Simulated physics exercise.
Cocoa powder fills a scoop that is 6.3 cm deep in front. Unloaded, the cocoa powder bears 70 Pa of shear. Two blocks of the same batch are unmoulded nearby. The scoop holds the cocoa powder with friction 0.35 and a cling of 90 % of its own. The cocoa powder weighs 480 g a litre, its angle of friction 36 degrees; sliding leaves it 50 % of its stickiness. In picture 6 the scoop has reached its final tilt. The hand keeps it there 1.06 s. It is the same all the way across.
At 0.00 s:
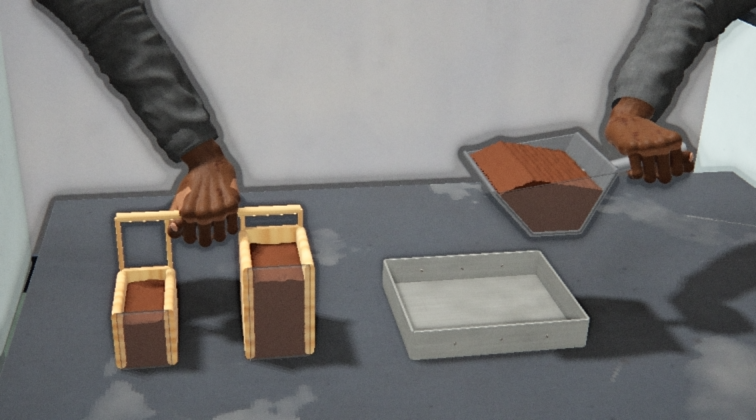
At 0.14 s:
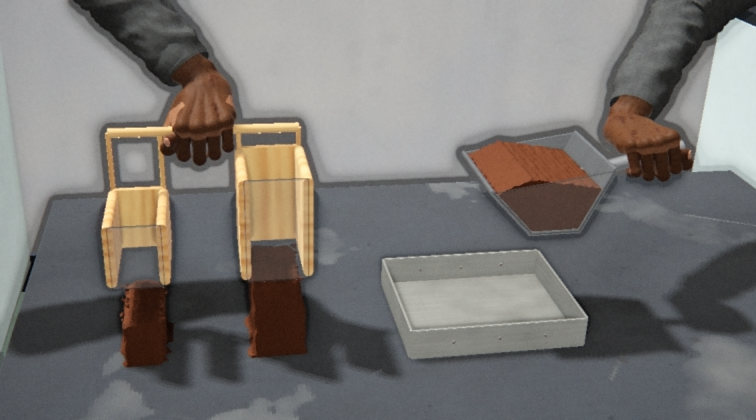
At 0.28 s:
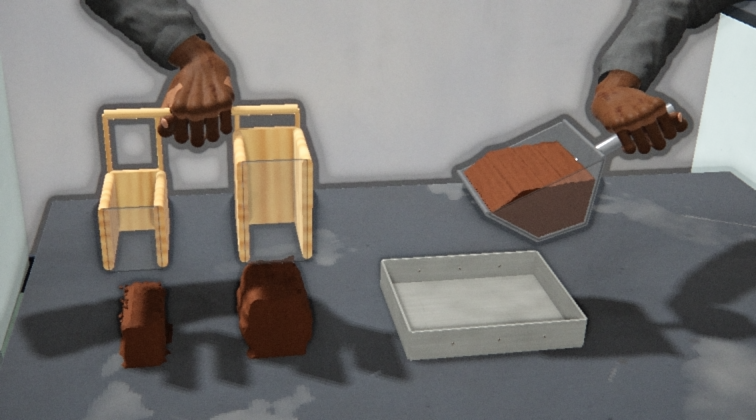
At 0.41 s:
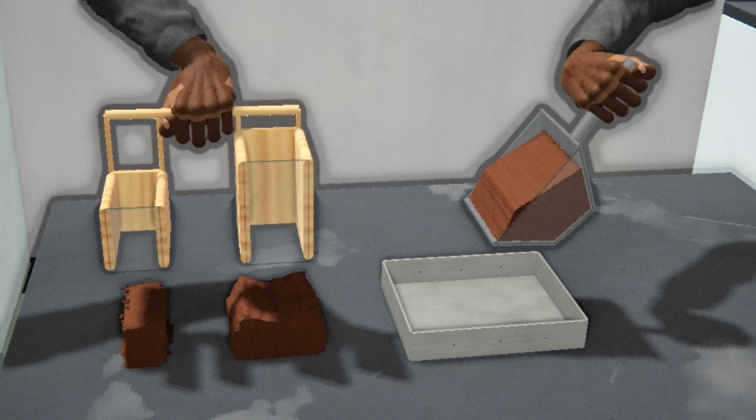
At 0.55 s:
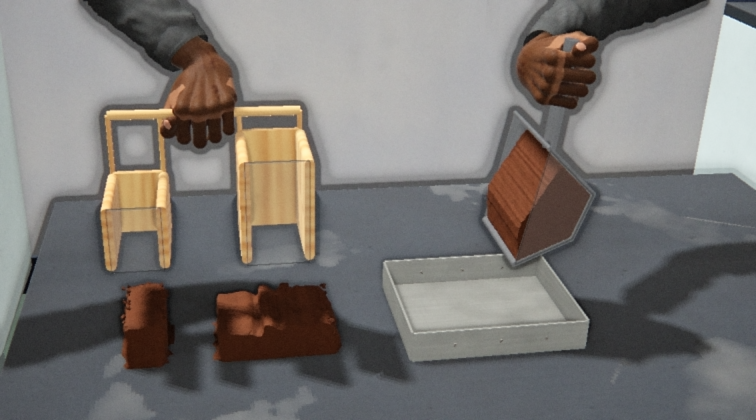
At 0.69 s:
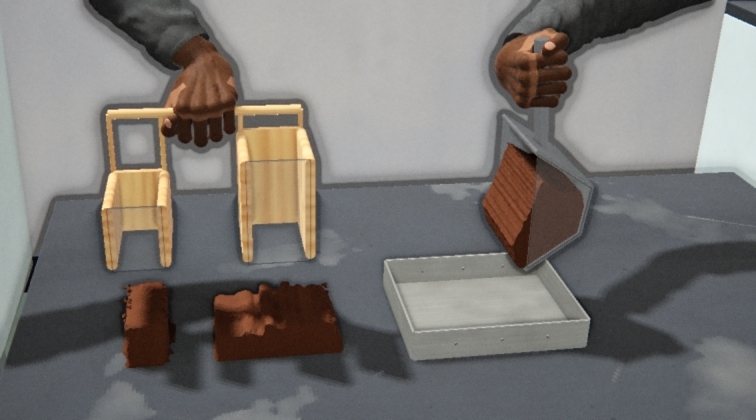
A hand lifted two wooden moulds off two brown blocks, and the taller block slumped and spread while the shorter one kept its shape; another hand tilted a scoop of brown powder steeply above a grey tray.
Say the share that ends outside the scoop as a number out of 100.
Expect roughly 95 %.
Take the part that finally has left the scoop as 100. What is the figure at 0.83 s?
Some 30 per cent.
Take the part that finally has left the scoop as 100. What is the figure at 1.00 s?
Some 80 per cent.
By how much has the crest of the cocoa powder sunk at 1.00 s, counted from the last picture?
About 7.0 cm.
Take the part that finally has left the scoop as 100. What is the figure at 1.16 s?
About 100 %.
After 0.83 s, the scoop is at 83 degrees and 28 % has left it.
After 1.00 s, the scoop is at 83 degrees and 78 % has left it.
After 1.16 s, the scoop is at 83 degrees and 90 % has left it.
After 1.33 s, the scoop is at 83 degrees and 95 % has left it.
After 1.49 s, at the end, the scoop is at 83 degrees and 95 % has left it.
